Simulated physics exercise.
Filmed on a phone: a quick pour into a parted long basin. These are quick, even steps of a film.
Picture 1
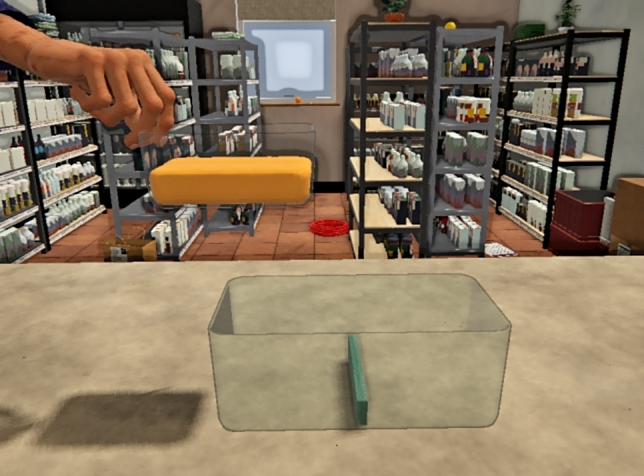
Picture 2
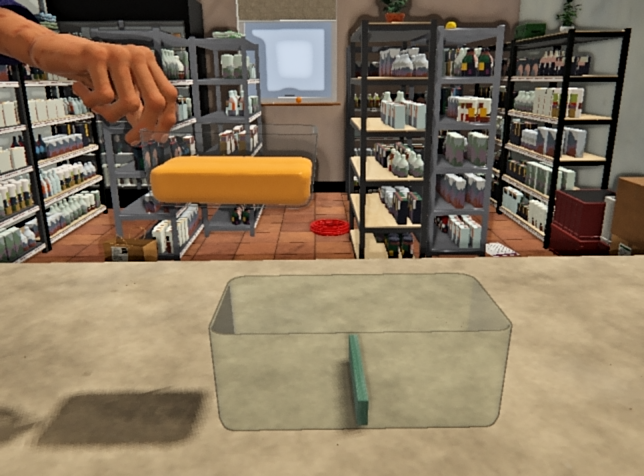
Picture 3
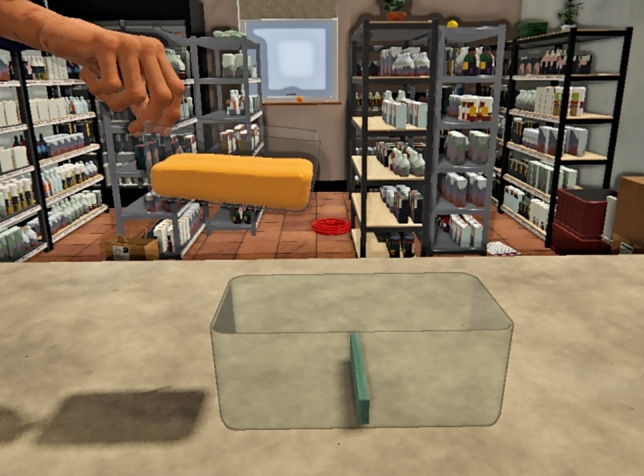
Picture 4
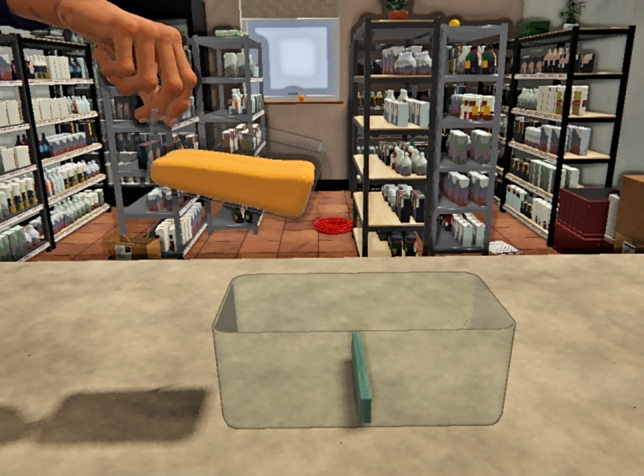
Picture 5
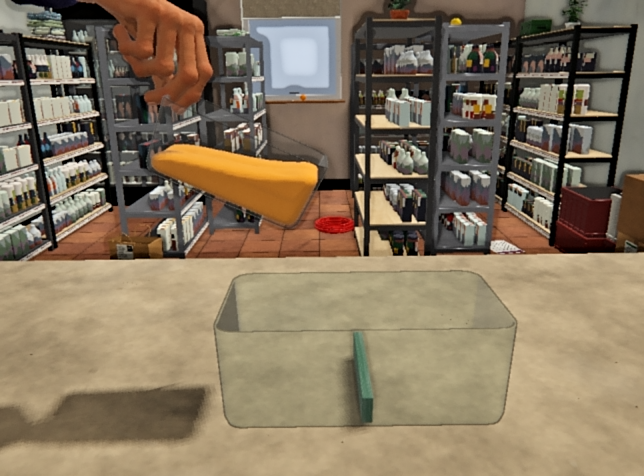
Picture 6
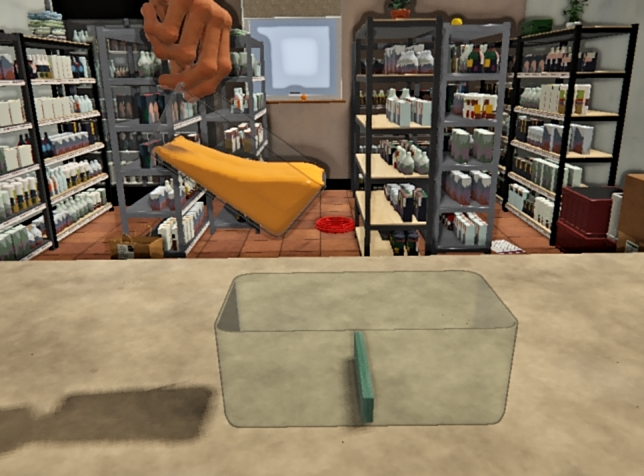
The clip shows a hand above a clear container of orange juice, which starts level and tilts down to the right with growing steepness, over a counter holding a clear long basin parted by a low green wall.
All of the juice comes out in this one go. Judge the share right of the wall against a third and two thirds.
The share right of the wall is between a third and two thirds.
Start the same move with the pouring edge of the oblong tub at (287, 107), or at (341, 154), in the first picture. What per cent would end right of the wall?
Near 20 % and 65 %.
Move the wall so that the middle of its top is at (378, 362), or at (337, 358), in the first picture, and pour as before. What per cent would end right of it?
First some 15, then 65 per cent.
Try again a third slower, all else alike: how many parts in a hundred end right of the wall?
Some 50 per cent.
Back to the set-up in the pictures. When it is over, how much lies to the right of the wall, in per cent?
Some 45 per cent.
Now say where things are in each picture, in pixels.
It leans 0°; its right rim is at (315, 130); the juice meets the walls at (161, 165) and (310, 163); the long basin's rim runs from (220, 304) to (490, 300); the wall's top is at (357, 365), in the first picture.
It leans 2°; its right rim is at (316, 132); the juice meets the walls at (162, 164) and (311, 164), in the second picture.
It leans 7°; its right rim is at (320, 138); the juice meets the walls at (162, 161) and (313, 166), in the third picture.
It leans 14°; its right rim is at (324, 149); the juice meets the walls at (163, 156) and (314, 168), in the fourth picture.
It leans 25°; its right rim is at (326, 163); the juice meets the walls at (162, 151) and (318, 170), in the fifth picture.
It leans 36°; its right rim is at (324, 180); the juice meets the walls at (166, 142) and (323, 172), in the sixth picture.
A moment on, the oblong tub is tipped on its side and 22 per cent is still to pour, 7 is left of the wall and 25 right of it.
Next, the oblong tub is tipped on its side and 11 per cent is still to pour, 38 is left of the wall and 47 right of it.
Then the oblong tub is tipped on its side and 3 per cent is still to pour, 46 is left of the wall and 46 right of it.
Later the oblong tub is tipped on its side and 1 per cent is still to pour, 49 is left of the wall and 47 right of it.
In the end 51 per cent lies left of the wall, 47 right of it and 2 outside.
